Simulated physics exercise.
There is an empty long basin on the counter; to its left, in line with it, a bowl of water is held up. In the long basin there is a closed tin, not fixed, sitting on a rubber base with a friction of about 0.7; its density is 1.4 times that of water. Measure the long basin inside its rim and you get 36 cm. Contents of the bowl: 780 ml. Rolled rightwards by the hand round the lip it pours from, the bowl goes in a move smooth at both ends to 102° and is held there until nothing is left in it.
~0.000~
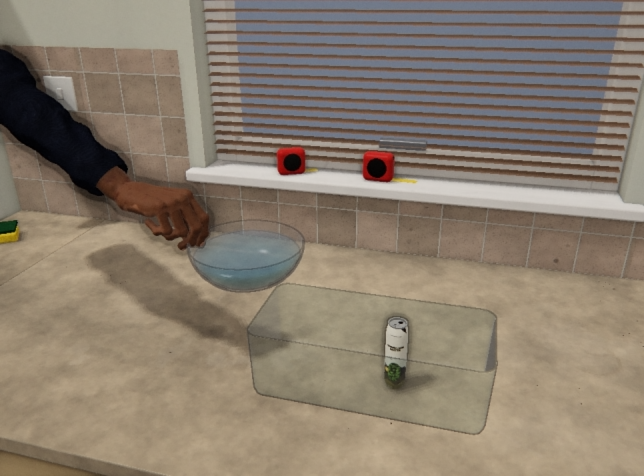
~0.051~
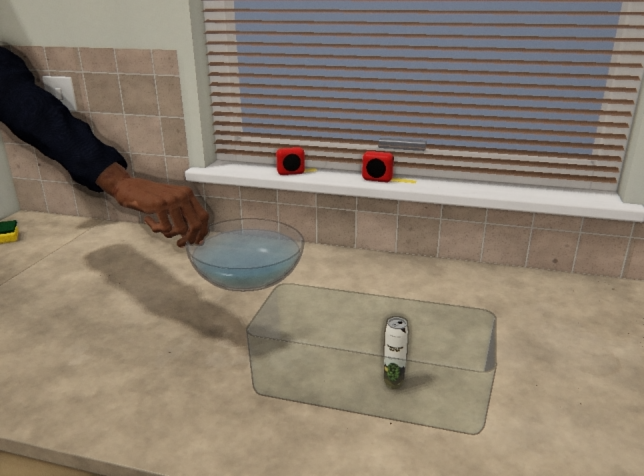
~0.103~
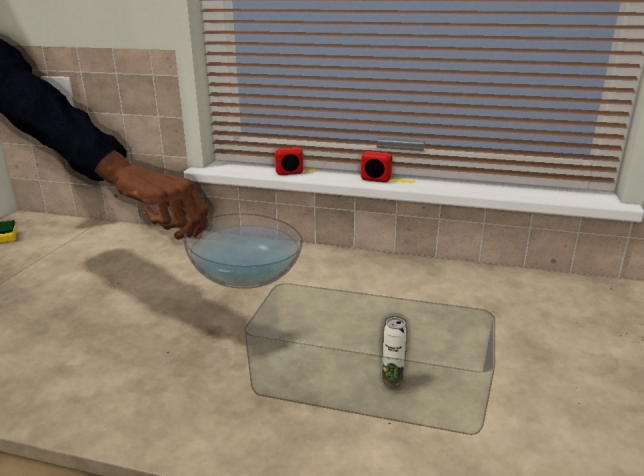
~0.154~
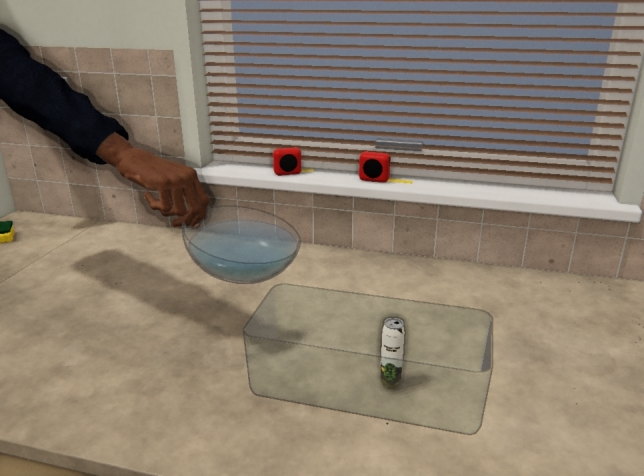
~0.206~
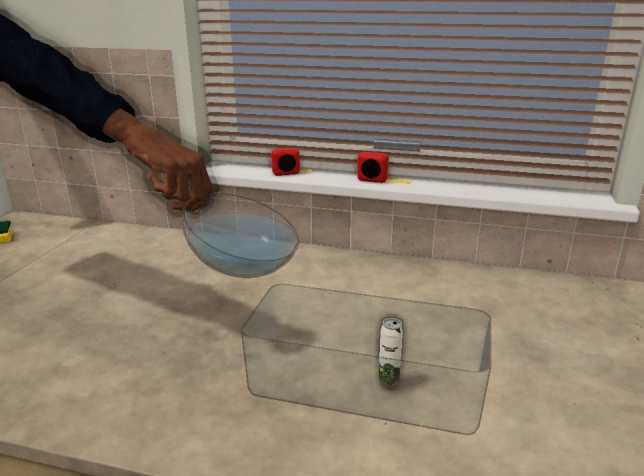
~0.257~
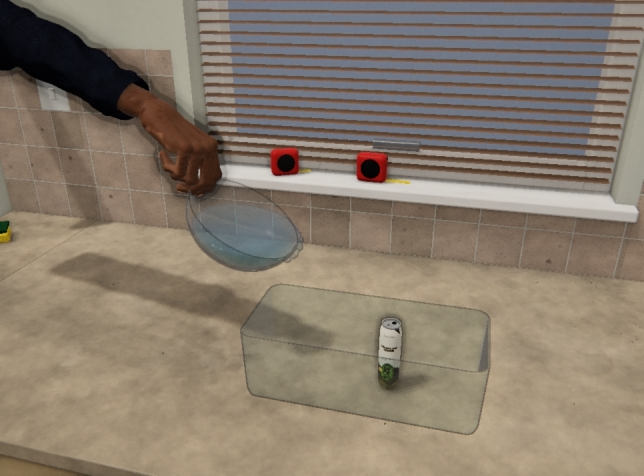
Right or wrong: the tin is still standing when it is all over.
Wrong, it has gone over.
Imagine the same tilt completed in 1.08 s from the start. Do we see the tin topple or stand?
In that case the tin stays vertical.
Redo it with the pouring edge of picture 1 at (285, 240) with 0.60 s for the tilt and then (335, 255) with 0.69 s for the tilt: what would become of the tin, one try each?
In the first try it comes down; in the second it remains standing.
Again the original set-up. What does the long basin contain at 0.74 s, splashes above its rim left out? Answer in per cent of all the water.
98 %, more or less.
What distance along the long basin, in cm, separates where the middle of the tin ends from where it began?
Around 7.5 cm.
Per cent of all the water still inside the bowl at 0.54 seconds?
Close to 12 in a hundred.
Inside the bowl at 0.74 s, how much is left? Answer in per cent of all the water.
Close to 0 percent of the whole amount.
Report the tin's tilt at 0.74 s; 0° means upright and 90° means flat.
The tilt comes to near 15°.
Then, 0.54 s in, the tilt is 90° and 12 per cent is still to pour; the tin stands where it began.
Then, 0.74 s in, the tilt is 102° and 0 per cent is still to pour; the tin leans 13°.
Then, 0.96 s in, the tilt is 102° and 0 per cent is still to pour; the tin leans 55°.
Then, 1.19 s in, the tilt is 102° and 0 per cent is still to pour; the tin lies on its side.
Finally, the tin lies on its side.
